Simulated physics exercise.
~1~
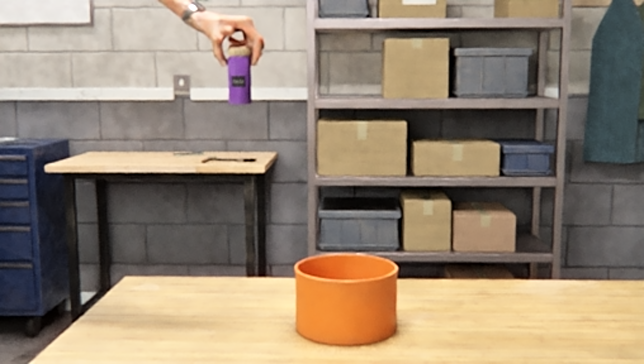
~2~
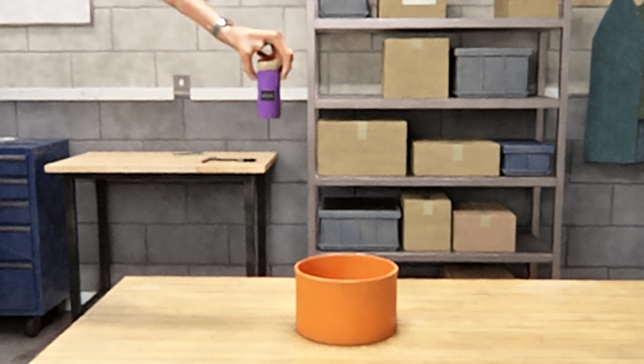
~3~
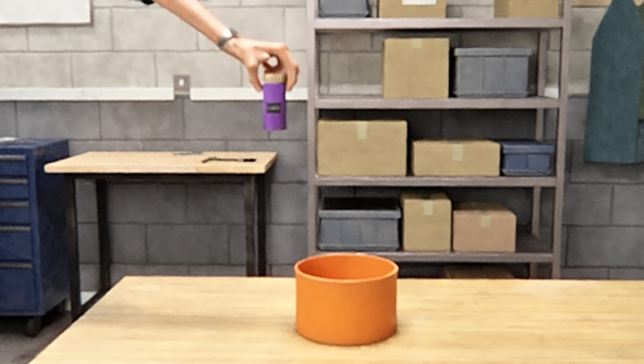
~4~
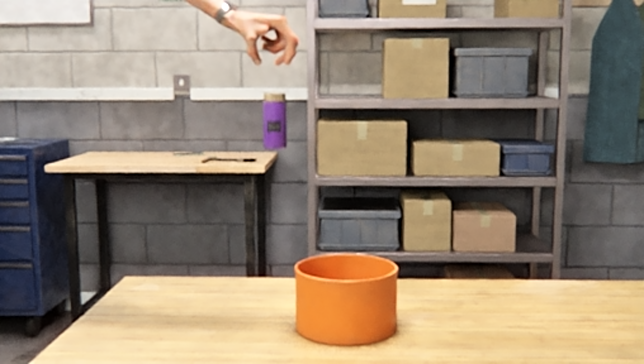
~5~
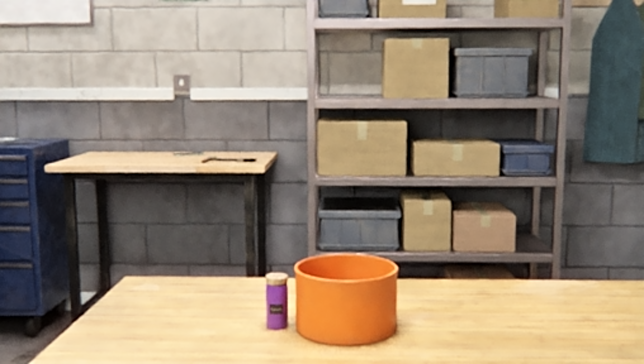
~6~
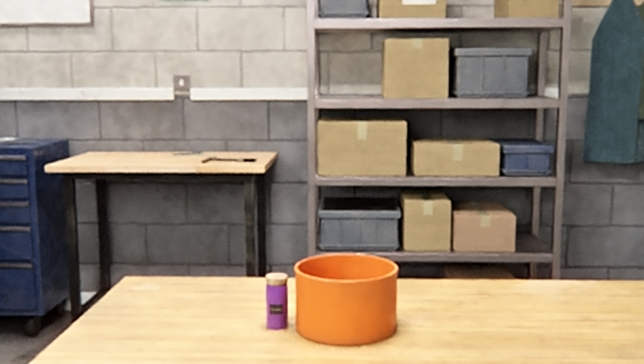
An orange, open-topped bucket sits on a pale wooden table in the foreground of a workshop, seen from the front by a still camera. Behind it are a grey block wall, a shelf of cardboard boxes and grey bins, a smaller workbench, and a blue drawer cabinet at the left. A hand reaches in from above, holding a purple shaker upright, and moves it slightly right and down. The fingers open and the hand draws back as the shaker drops. It misses the bucket and ends up standing upright on the table, just to the left of it.
